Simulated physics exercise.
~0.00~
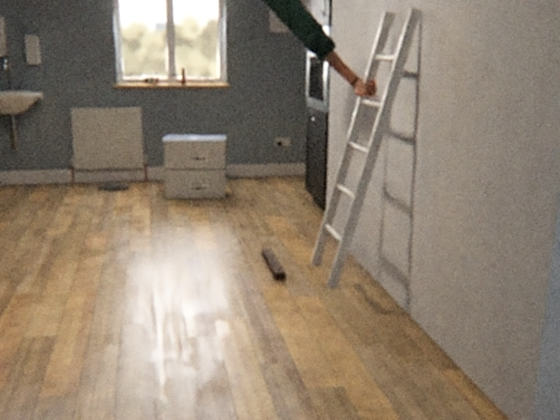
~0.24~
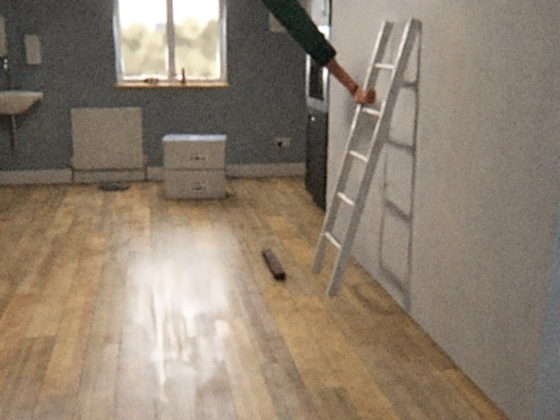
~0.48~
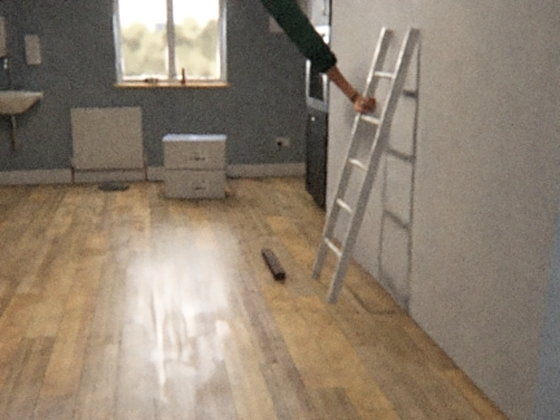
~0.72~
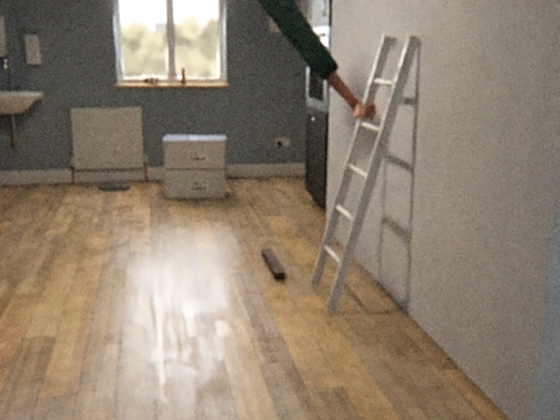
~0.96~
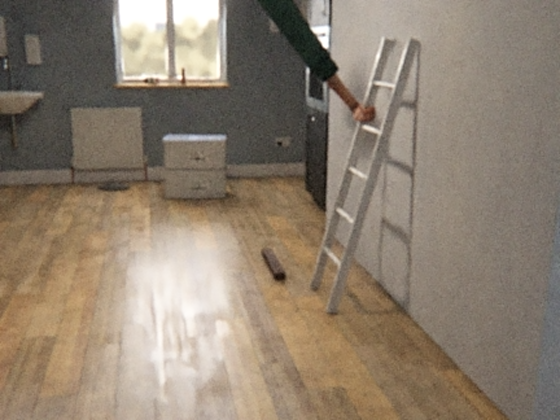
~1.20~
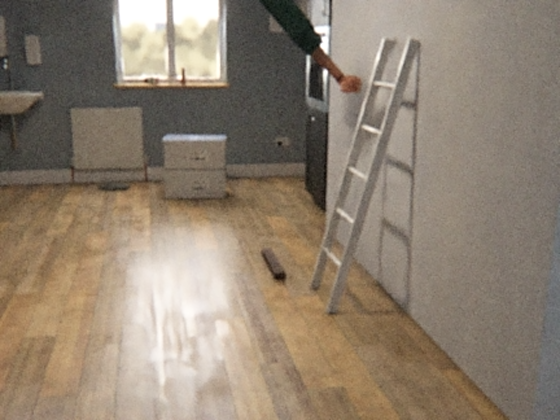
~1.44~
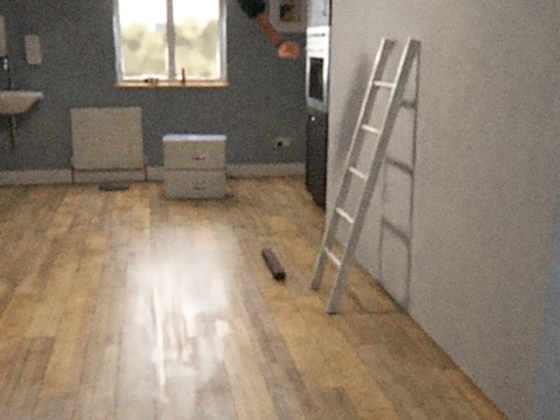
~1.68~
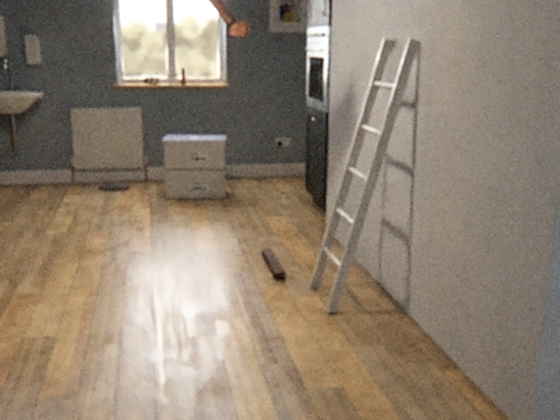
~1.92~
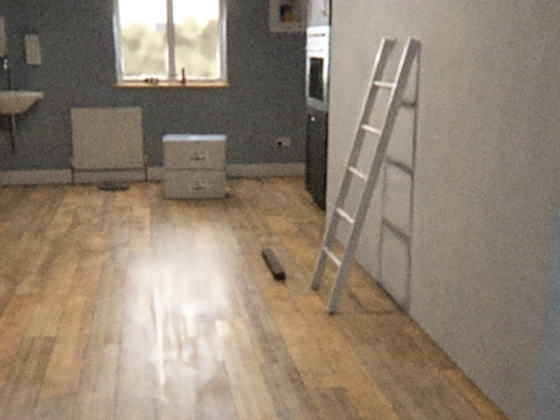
At first, an arm in a dark green sleeve reaches in from the top and holds a white, ladder-like rack beside the pale wall on the right of a wood-floored room. The hand lowers the rack a short way until it settles, leaning with its feet on the floor. The fingers then let go, and the hand draws back up and to the left, past the window, until it is out of view. A short dark bar on the floor nearby never moves. Left on its own, the rack stays up, still leaning against the wall.
